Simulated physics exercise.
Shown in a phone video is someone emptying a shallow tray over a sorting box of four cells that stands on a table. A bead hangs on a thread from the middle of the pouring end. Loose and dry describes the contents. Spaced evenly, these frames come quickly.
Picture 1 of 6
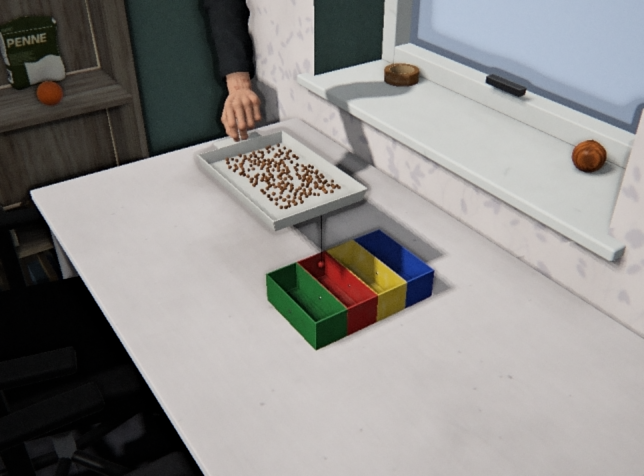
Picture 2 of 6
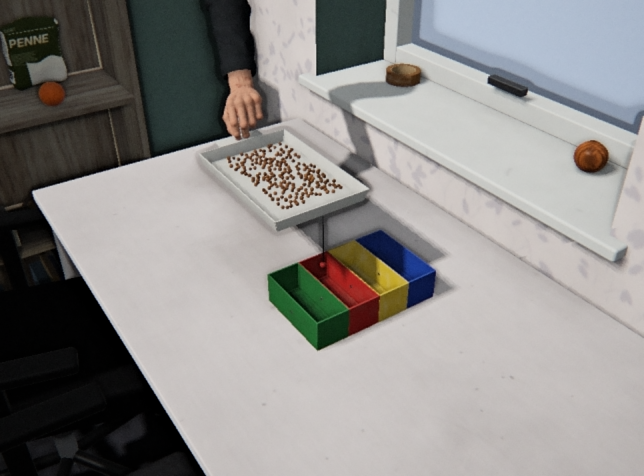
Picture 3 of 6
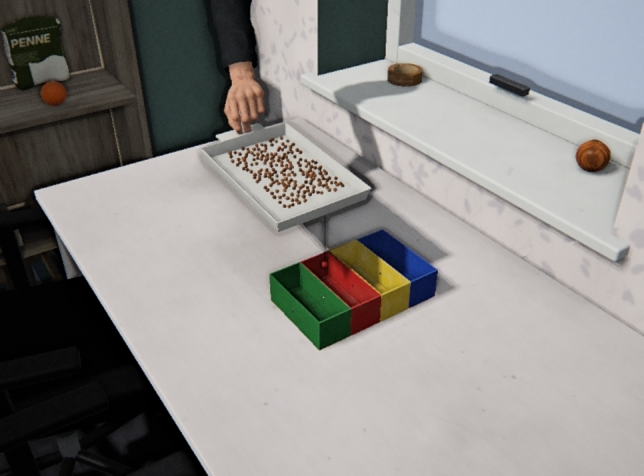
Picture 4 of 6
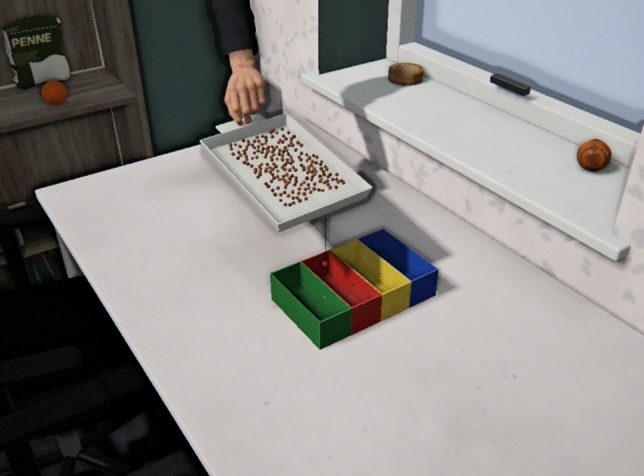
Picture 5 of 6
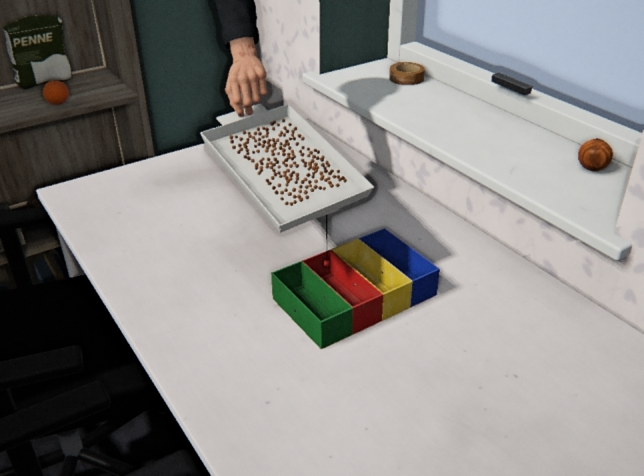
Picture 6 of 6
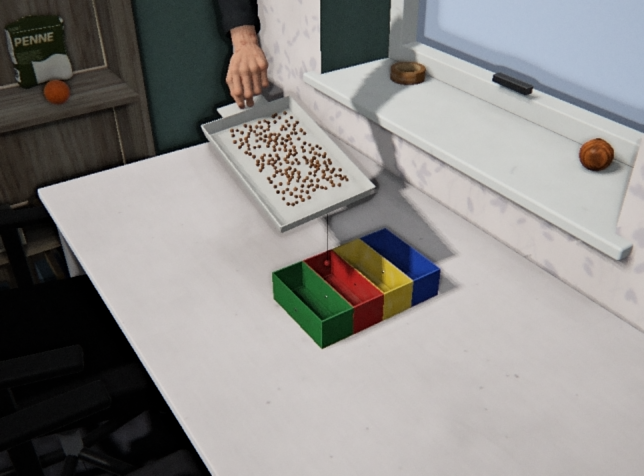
On a white table, a hand raises the back of a tray of brown balls above colored cells.
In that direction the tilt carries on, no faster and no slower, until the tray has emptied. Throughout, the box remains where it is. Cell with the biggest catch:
Green.
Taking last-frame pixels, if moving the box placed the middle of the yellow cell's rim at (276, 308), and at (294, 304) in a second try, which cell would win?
It would be the blue one the first time and the cell in yellow the second time.
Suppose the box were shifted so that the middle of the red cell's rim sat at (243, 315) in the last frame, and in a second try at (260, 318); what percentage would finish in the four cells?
It would be roughly 90 per cent in the first placement and roughly 100 per cent in the second.
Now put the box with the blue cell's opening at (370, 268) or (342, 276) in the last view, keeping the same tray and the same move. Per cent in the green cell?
Trial 1 around 20 percent, trial 2 around 0 percent.
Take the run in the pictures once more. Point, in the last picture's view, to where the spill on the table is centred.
Approximately (268, 345).
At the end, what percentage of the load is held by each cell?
The green cell holds about 50 %, the red cell about 10 %, the yellow cell about 0 % and the blue cell about 0 %.
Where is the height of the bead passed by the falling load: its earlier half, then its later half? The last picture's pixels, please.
About (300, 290) to begin with, then about (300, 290).
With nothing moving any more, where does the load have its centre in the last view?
Near (312, 325), more or less.
Shortly afterwards, tray tipped steeply; all but a few on the tray; only a few in the green cell; only a few in the red cell; a little falling or outside the box.
Next, tray tipped right over; the bulk on the tray; a little in the green cell; only a few in the red cell; near a quarter falling or outside the box.
Some moments later, tray tipped past a quarter turn; near half in the green cell; a little in the red cell; near a third falling or outside the box.
In the end, tray tipped past a quarter turn; near half in the green cell; a little in the red cell; none at all in the yellow cell; none at all in the blue cell; near a third outside the box.
